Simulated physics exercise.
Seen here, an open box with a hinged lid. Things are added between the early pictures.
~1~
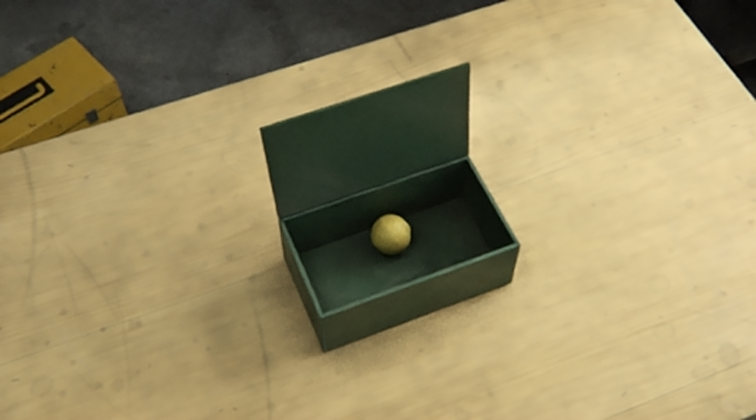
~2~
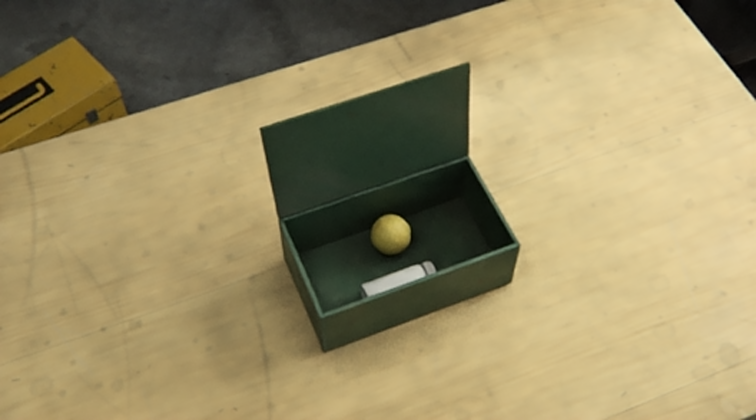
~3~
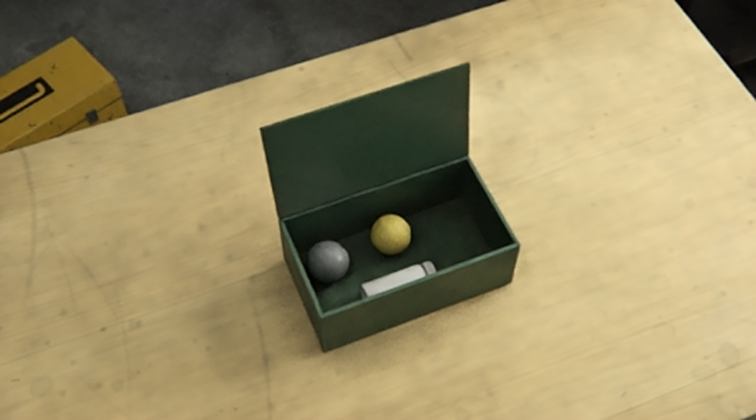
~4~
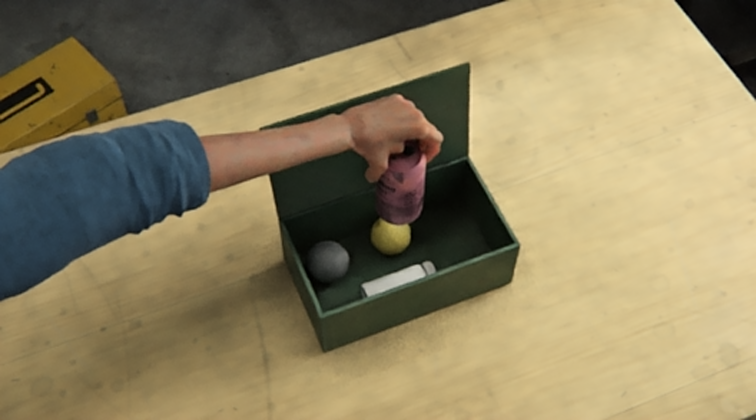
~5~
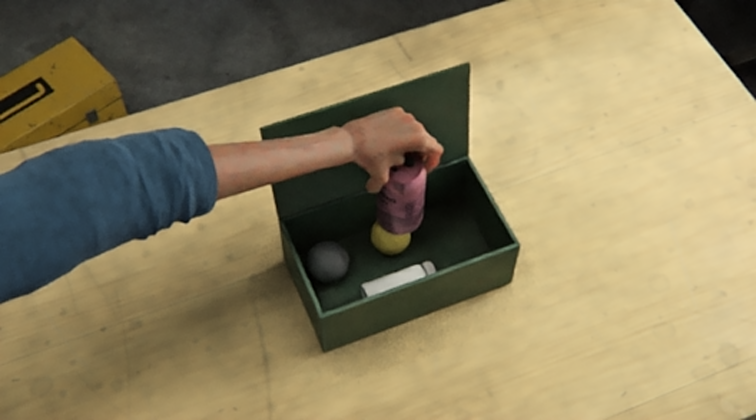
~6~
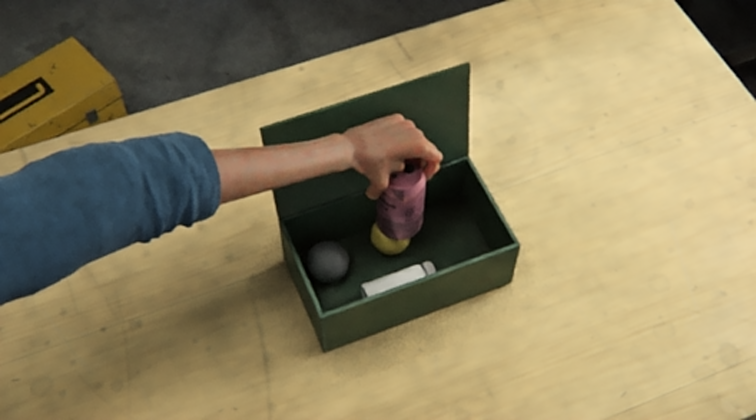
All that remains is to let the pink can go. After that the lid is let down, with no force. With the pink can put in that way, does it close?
It closes.
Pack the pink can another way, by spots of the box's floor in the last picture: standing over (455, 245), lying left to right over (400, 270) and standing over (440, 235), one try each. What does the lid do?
In the first case it will not close; in the second case it closes; in the third case it stays ajar.
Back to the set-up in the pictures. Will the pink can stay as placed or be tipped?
It tips.
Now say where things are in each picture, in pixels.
In the first picture, the last thing is not in view yet; yellow lemon (391, 235).
In the second picture, the last thing is not in view yet.
In the third picture, the last thing is not in view yet; grey lemon (328, 262).
The fourth picture shows coming down; pink can (400, 183); yellow lemon (391, 235).
The fifth picture shows coming down; pink can (400, 194).
The sixth picture shows put in, still held; pink can (400, 200); grey lemon (328, 262).
Then, 0.40 s after the last picture, pink can tipped 63° from how it was near (436, 230); yellow lemon rolled a little.
Then, 1.20 s after the last picture, lid starting down; pink can on its side near (437, 251); yellow lemon rolled about its own width; white shaker rolled a little.
Then, 1.80 s after the last picture, lid 46° above the rim; pink can on its side near (436, 252); yellow lemon rolled about its own width; white shaker rolled a little.
Then, 2.20 s after the last picture, lid 16° above the rim; pink can on its side near (436, 252); yellow lemon rolled about its own width; white shaker rolled a little.
At rest, lid shut; tipped over in the box, pink can; moved from the start, yellow lemon; the other 2 in place. Seen from the same camera at the end, pink can near (436, 252).
